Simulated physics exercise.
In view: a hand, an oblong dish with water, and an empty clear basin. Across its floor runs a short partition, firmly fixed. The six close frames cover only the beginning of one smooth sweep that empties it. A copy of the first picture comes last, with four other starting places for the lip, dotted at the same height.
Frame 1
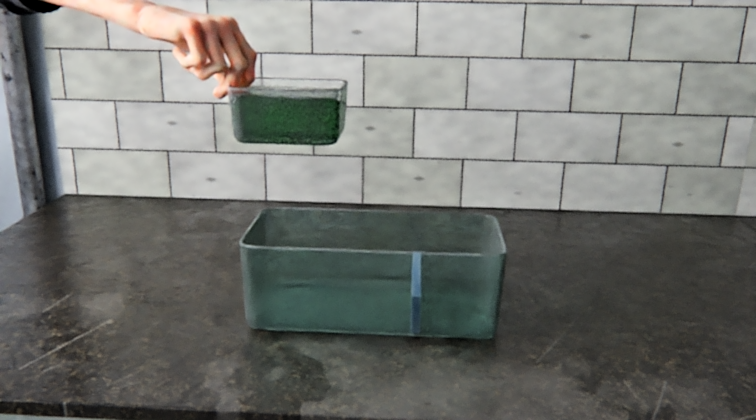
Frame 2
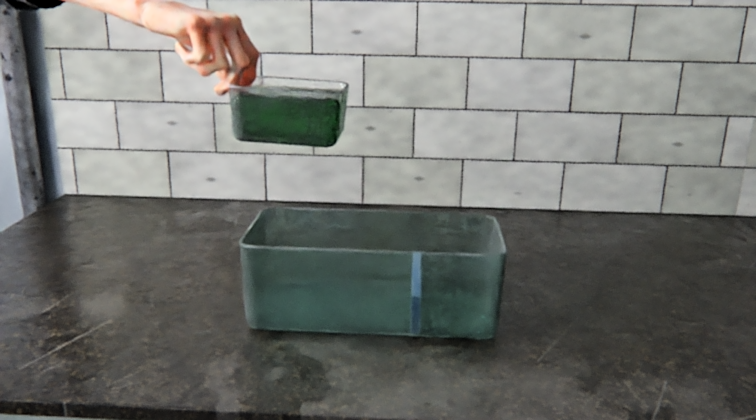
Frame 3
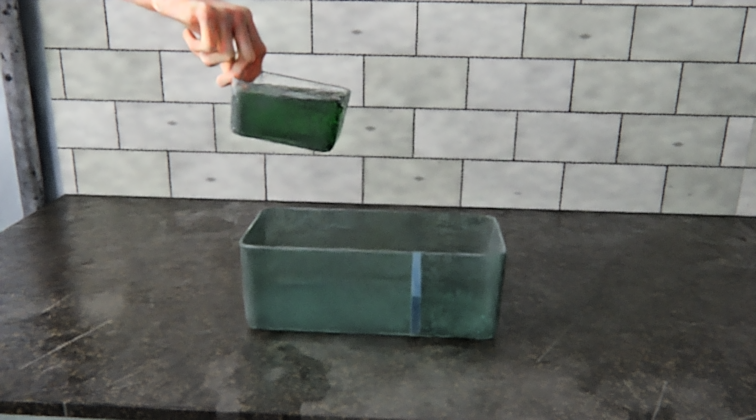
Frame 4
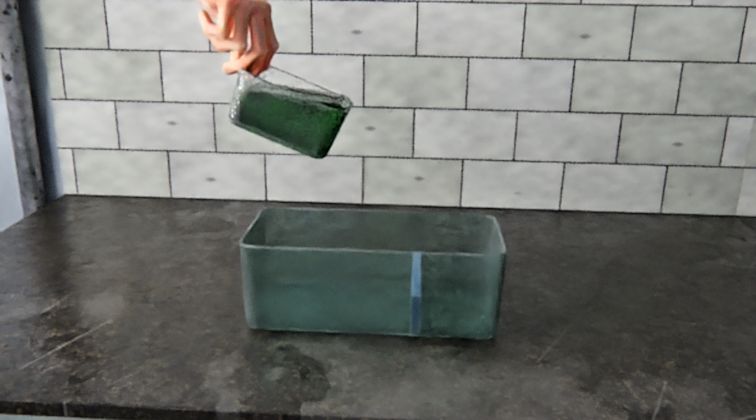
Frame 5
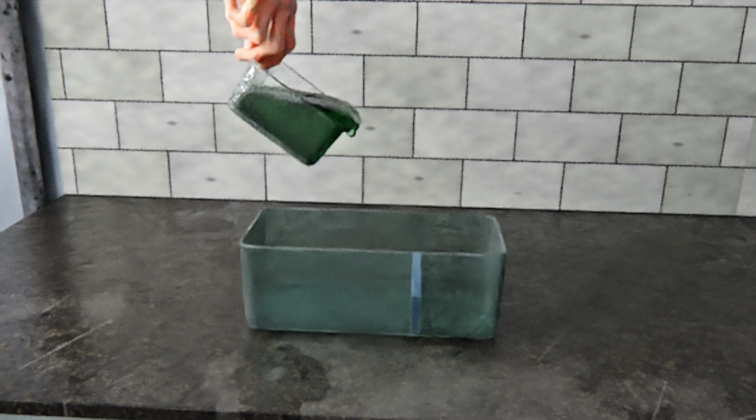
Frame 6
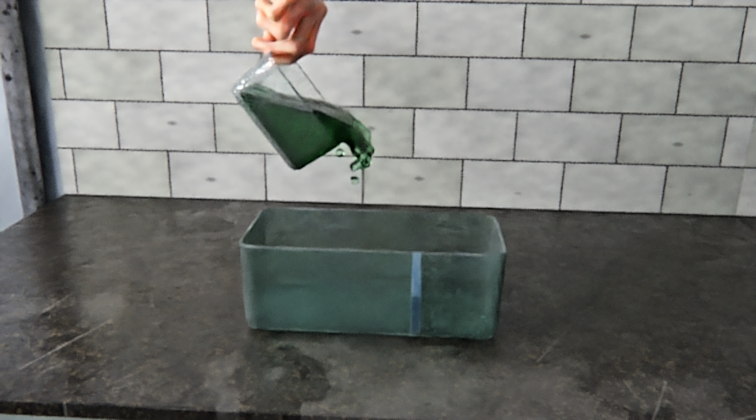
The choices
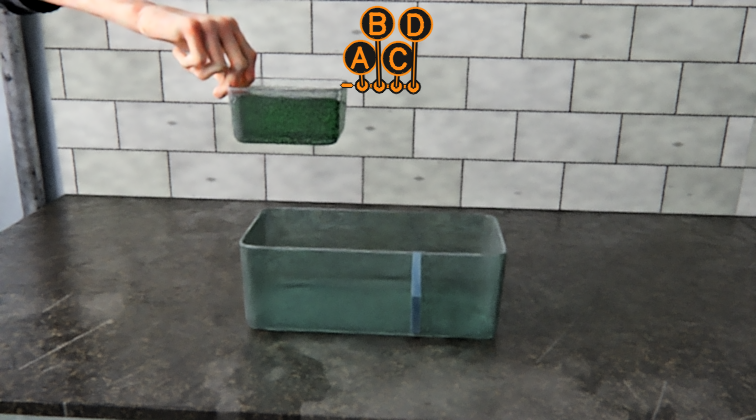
On a dark countertop before a white brick wall, a hand held a small clear dish of green liquid above a larger clear basin, then tilted it steeply rightward until liquid came over its lip.
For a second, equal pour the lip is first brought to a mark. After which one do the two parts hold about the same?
Spot B does it best.
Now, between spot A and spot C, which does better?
The answer is C.
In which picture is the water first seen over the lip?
Picture 4.
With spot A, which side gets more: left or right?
More ends on the left.
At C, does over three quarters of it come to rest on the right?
No.
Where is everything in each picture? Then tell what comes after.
Upright, lip at (342, 85); basin from (247, 325) to (497, 335); top of the wall at (417, 273); nothing has left yet, in the first frame.
Tipped about 3°, lip at (343, 87); nothing has left yet, in the second frame.
Tipped about 10°, lip at (346, 94); nothing has left yet, in the third frame.
Tipped about 22°, lip at (348, 106); water is over the lip, down to (348, 106), in the fourth frame.
Tipped about 36°, lip at (348, 121); water is over the lip, down to (355, 129), in the fifth frame.
Tipped about 53°, lip at (342, 137); water is over the lip, down to (357, 173), in the sixth frame.
On the marked copy, A at (362, 85); B at (379, 86); C at (396, 86); D at (413, 86).
Choosing A, about 68 % ends left of the wall and 28 % right of it; 4 % is lost outside.
Choosing B, about 50 % ends left of the wall and 45 % right of it; 5 % is lost outside.
Choosing C, about 37 % ends left of the wall and 58 % right of it; 5 % is lost outside.
Choosing D, about 24 % ends left of the wall and 71 % right of it; 5 % is lost outside.
